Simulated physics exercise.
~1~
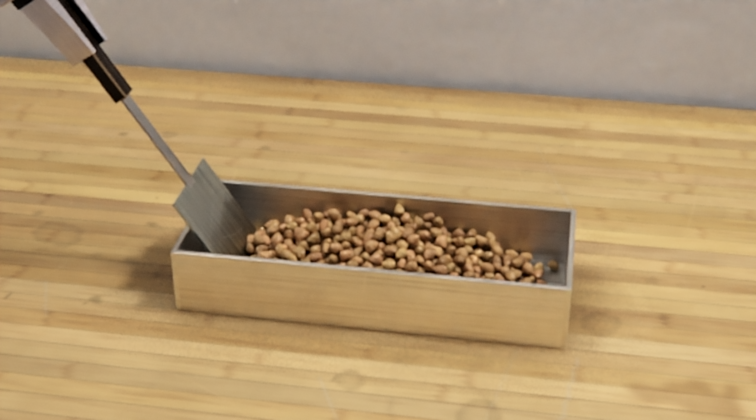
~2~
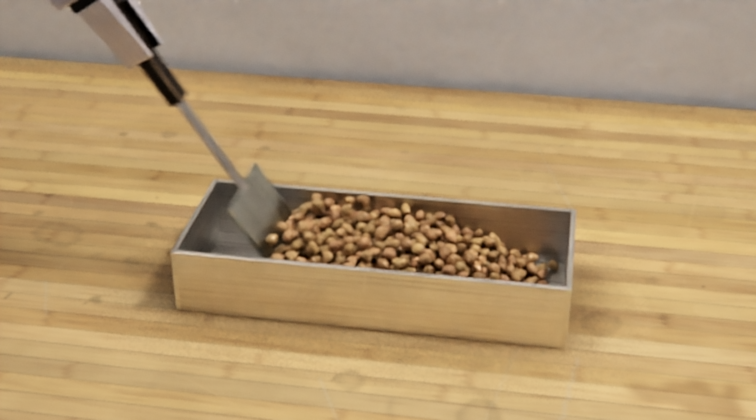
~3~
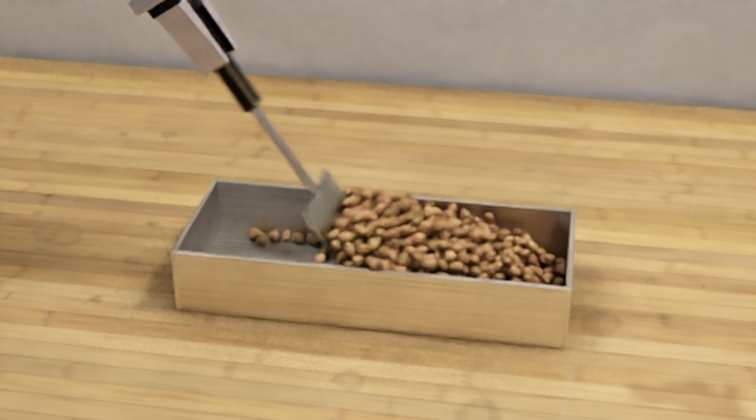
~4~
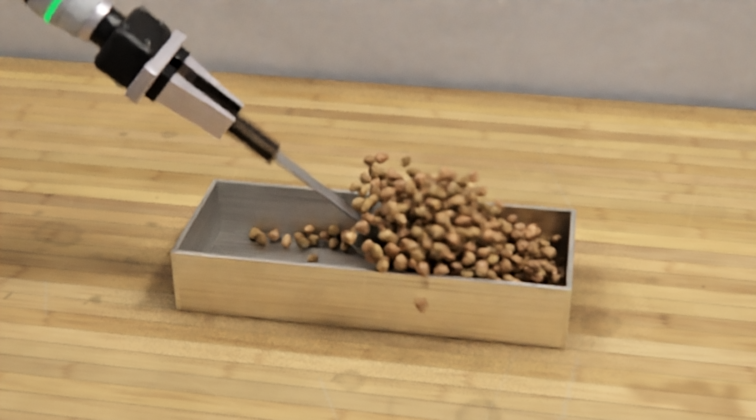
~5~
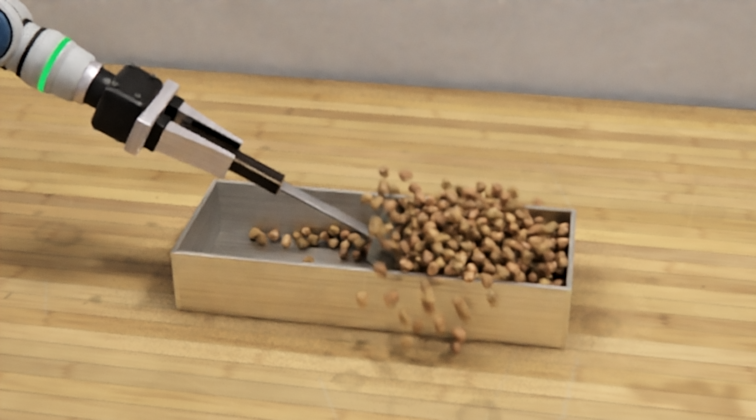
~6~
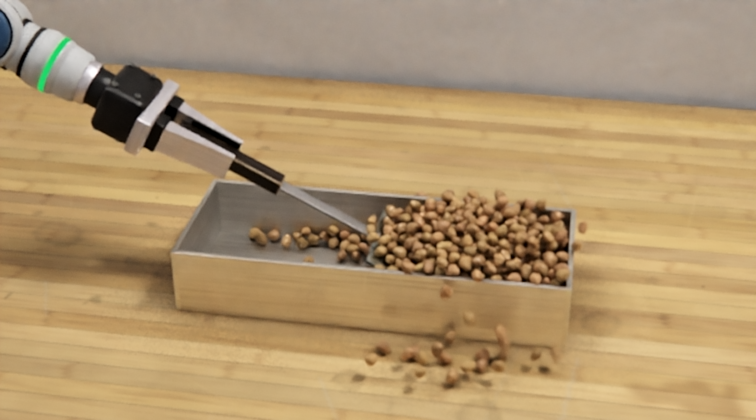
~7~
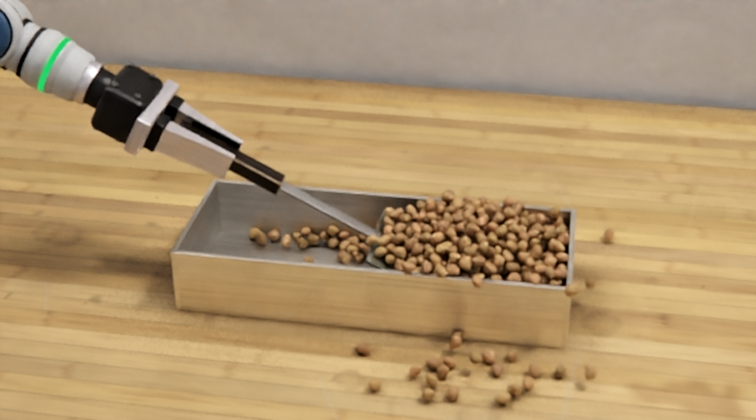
On a wooden surface, a robot's spatula shoves brown beans rightward, spilling some over the tin's side.
